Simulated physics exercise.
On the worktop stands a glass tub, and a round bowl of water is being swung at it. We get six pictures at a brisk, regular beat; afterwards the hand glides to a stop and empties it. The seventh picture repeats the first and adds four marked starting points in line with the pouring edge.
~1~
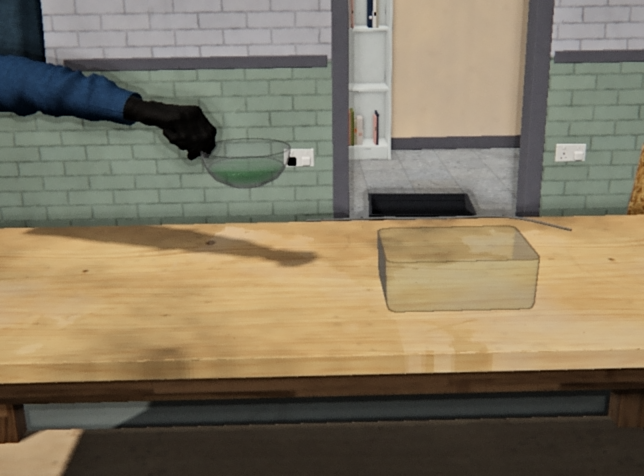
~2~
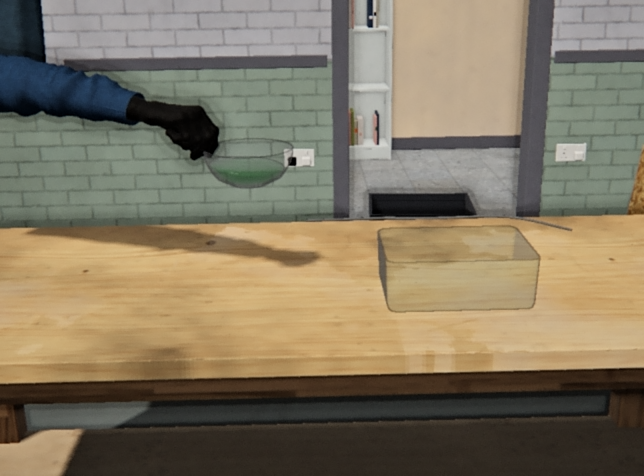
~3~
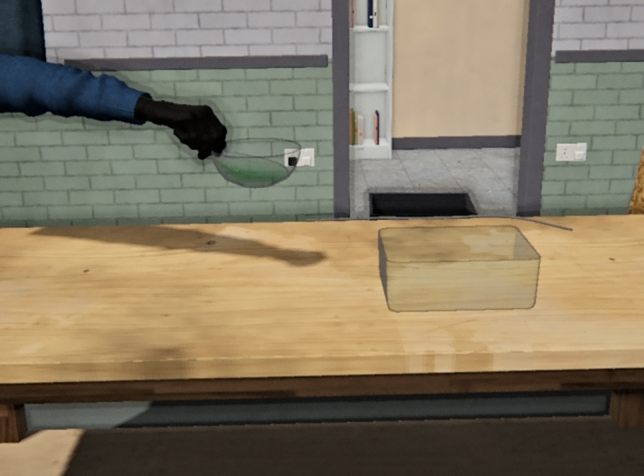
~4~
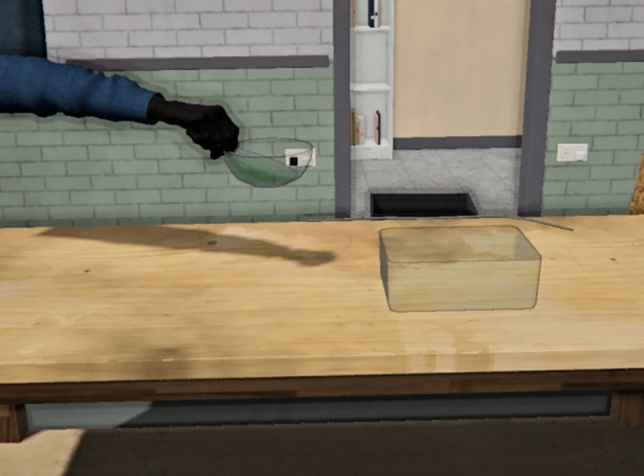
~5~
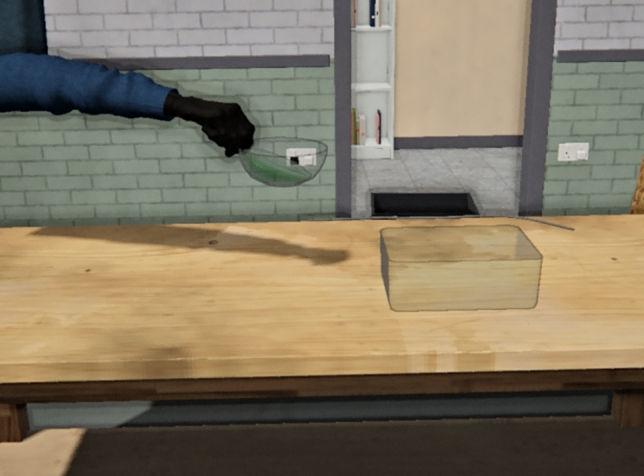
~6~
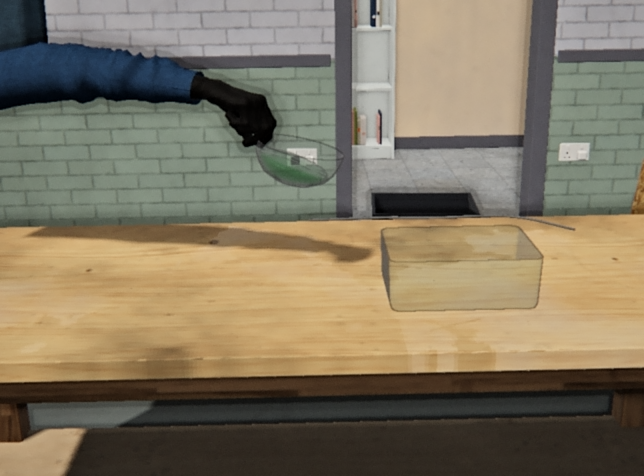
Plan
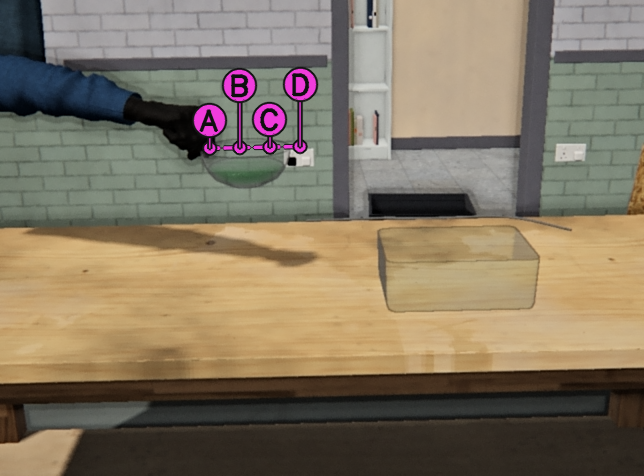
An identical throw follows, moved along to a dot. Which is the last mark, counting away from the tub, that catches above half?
Use place C.
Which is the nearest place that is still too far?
That is place B.
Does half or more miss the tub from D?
No.
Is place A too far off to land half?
Yes, that goes wrong.
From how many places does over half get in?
Two of the four.
On the marked copy, A at (209, 148); B at (239, 147); C at (269, 147); D at (300, 146).
For place A, about 0 % lands in the tub, 100 % falls short.
For place B, about 30 % lands in the tub, 67 % falls short and 3 % goes beside or beyond.
For place C, about 68 % lands in the tub, 24 % falls short and 8 % goes beside or beyond.
For place D, about 83 % lands in the tub, 6 % falls short and 11 % goes beside or beyond.
